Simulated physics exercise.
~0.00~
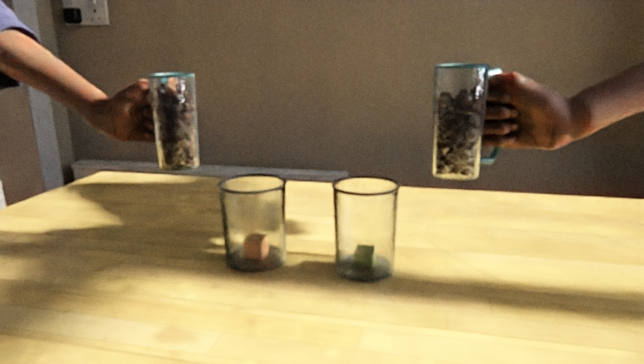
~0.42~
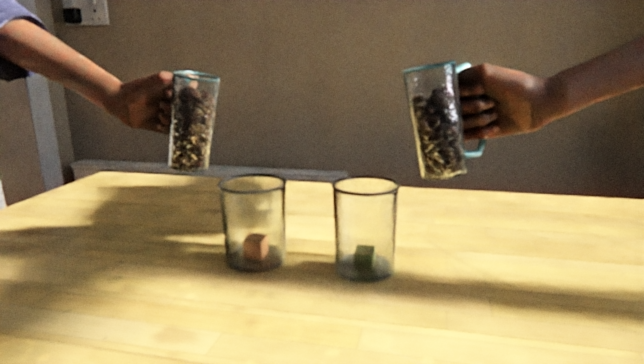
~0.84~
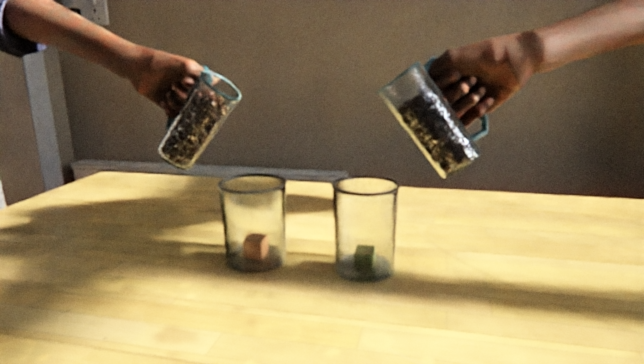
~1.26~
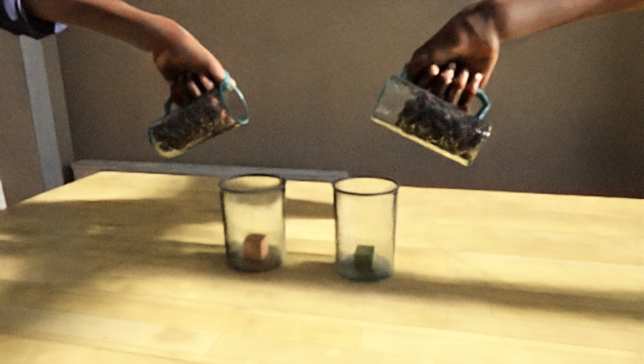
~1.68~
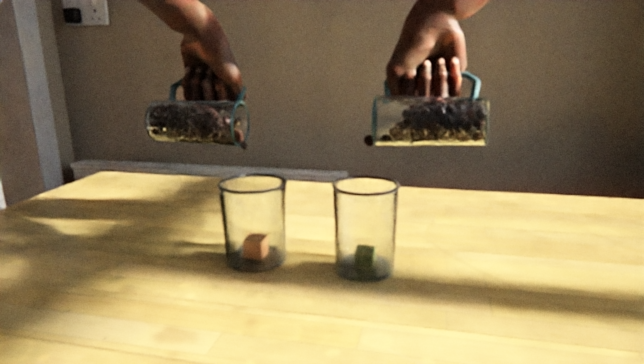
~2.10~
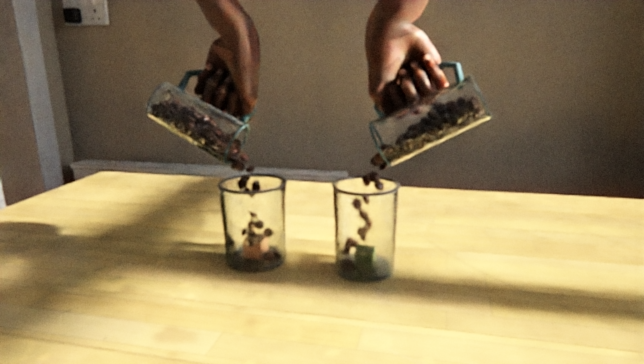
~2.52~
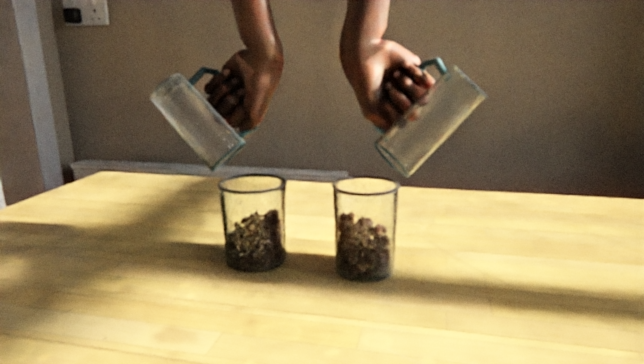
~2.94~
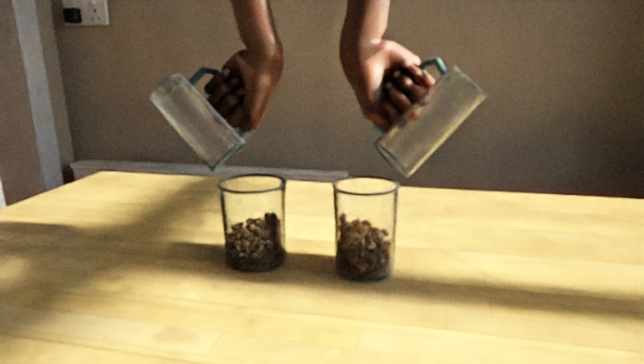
The clip opens on two clear glasses standing on a pale wooden table, a small reddish block in the left one and a green block in the right. Above them, a hand on each side holds a clear mug filled with dark, pebble-like pieces. The hands bring the mugs inward and tip them onto their sides, with the pieces staying inside at first. As the mugs tilt further, the dark pieces tumble into both glasses around the blocks. Finally, the emptied mugs hang tipped mouth-down above the glasses, which are each about half full, with both blocks hidden.
